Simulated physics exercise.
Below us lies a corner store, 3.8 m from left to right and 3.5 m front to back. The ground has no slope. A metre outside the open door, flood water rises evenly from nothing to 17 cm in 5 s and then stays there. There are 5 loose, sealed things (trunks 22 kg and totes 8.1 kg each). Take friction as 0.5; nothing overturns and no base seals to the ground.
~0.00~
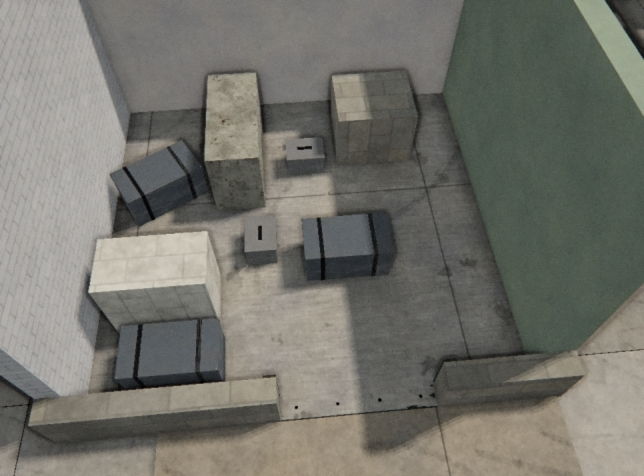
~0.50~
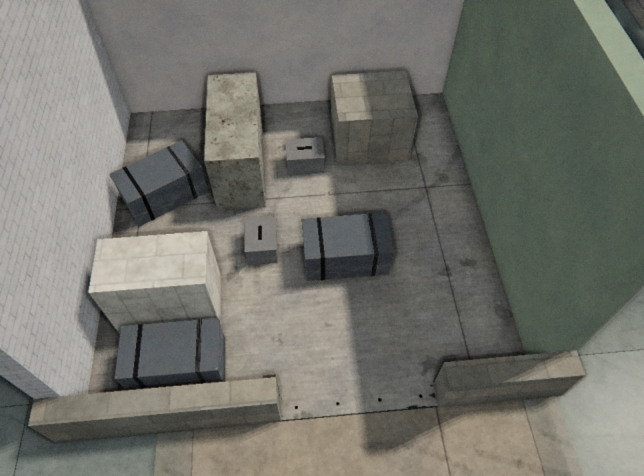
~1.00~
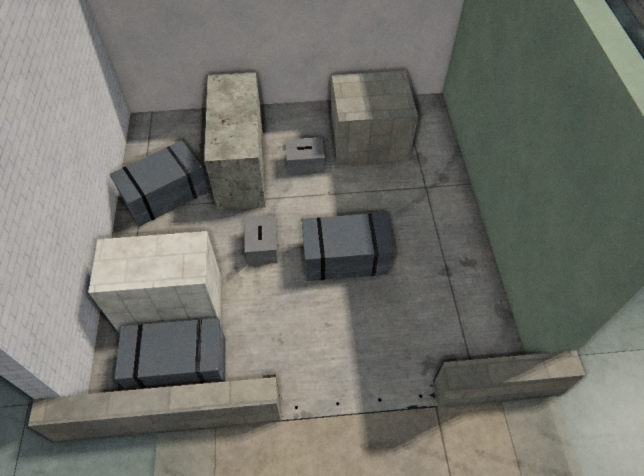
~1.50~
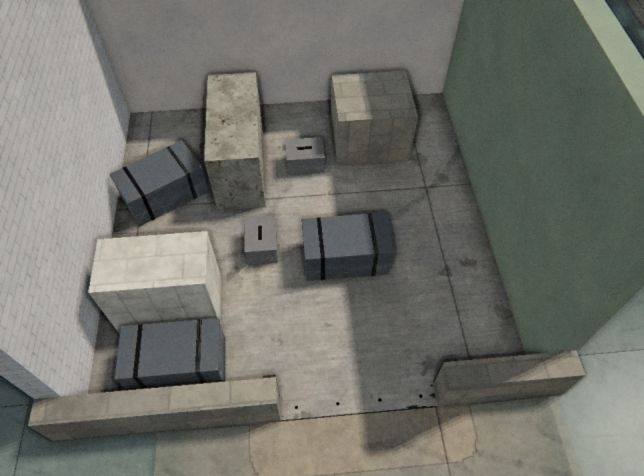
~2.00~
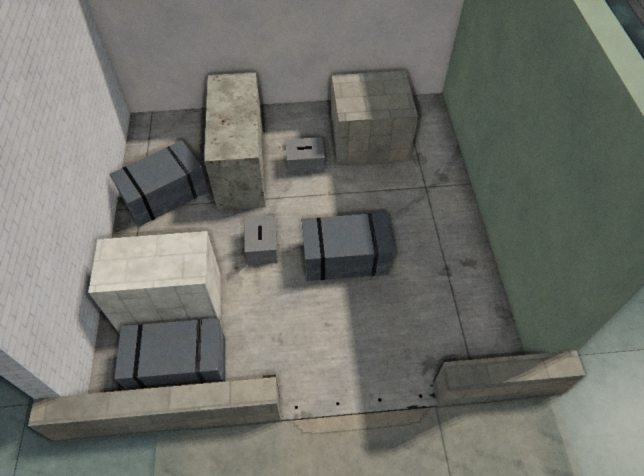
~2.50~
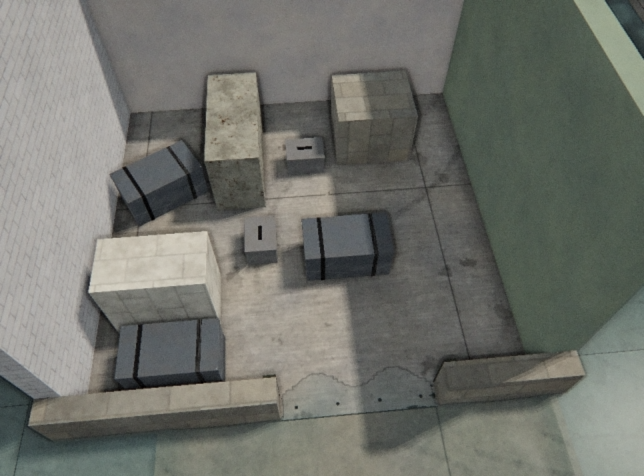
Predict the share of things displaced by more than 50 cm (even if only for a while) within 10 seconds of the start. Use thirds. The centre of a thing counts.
Share: Between one and two thirds.
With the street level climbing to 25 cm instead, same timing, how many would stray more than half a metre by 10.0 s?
Then 4.
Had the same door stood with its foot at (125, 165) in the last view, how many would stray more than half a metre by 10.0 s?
In that case 1 of them.
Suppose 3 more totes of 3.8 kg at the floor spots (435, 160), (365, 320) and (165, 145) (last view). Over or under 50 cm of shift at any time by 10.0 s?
In that order: More, more, under.
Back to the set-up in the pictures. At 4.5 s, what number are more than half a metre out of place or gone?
0 of them.
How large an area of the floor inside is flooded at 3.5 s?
About 1.0 m2.
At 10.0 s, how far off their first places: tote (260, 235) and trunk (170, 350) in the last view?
In turn: 120 cm, 0 cm.
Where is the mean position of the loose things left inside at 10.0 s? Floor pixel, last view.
Near (233, 218).
After 3.5 s 0 of 5 are over 50 cm from their spots; 0 afloat.
After 4.5 s 0 of 5 are over 50 cm from their spots; 0 afloat.
After 7.0 s 2 of 5 are over 50 cm from their spots; 0 afloat.
After 10.0 s 2 of 5 are over 50 cm from their spots, and 2 have been at some point; 2 afloat.
